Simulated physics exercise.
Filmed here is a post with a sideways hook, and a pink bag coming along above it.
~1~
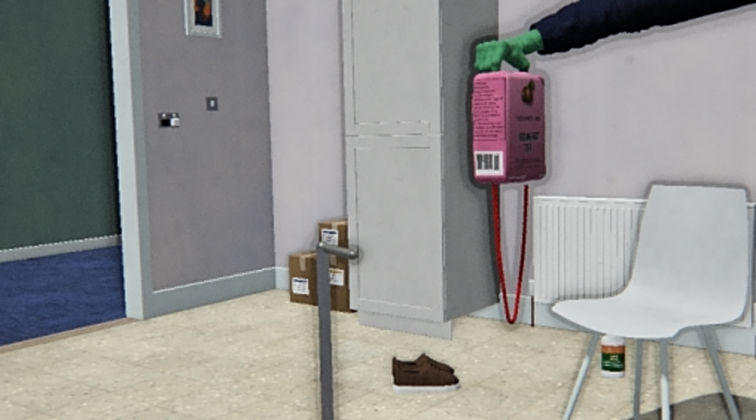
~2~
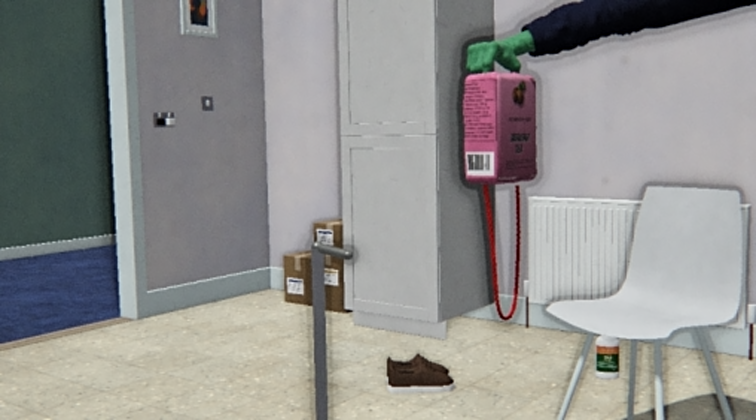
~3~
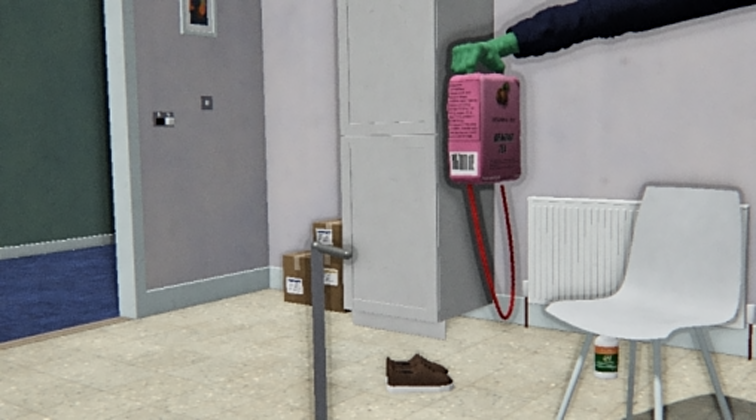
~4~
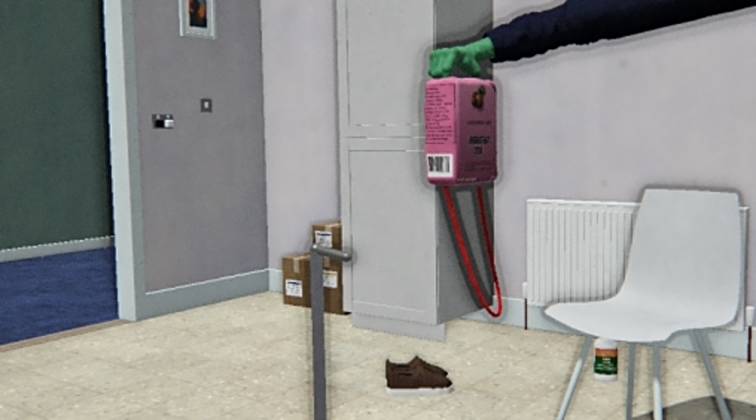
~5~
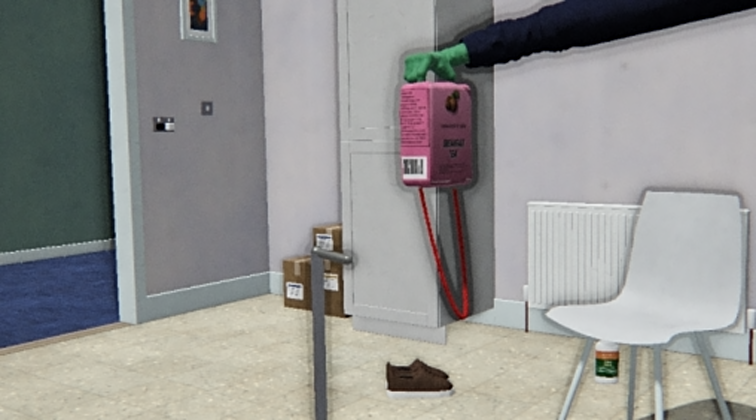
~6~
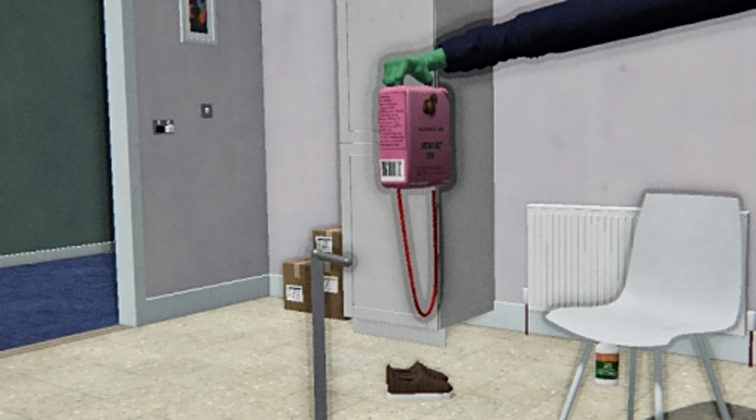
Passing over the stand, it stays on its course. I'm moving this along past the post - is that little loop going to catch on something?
Yes, it will catch.
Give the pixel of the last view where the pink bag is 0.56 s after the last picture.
You'd spot it somewhere near (337, 139) in the last picture.
Then, 0.56 s after the last picture, bag over the post near (337, 139).
Then, 1.06 s after the last picture, bag past the post near (276, 140).
At rest, bag past the post near (254, 141); loop tight round the post, hand stopped. The pink bag gets caught.
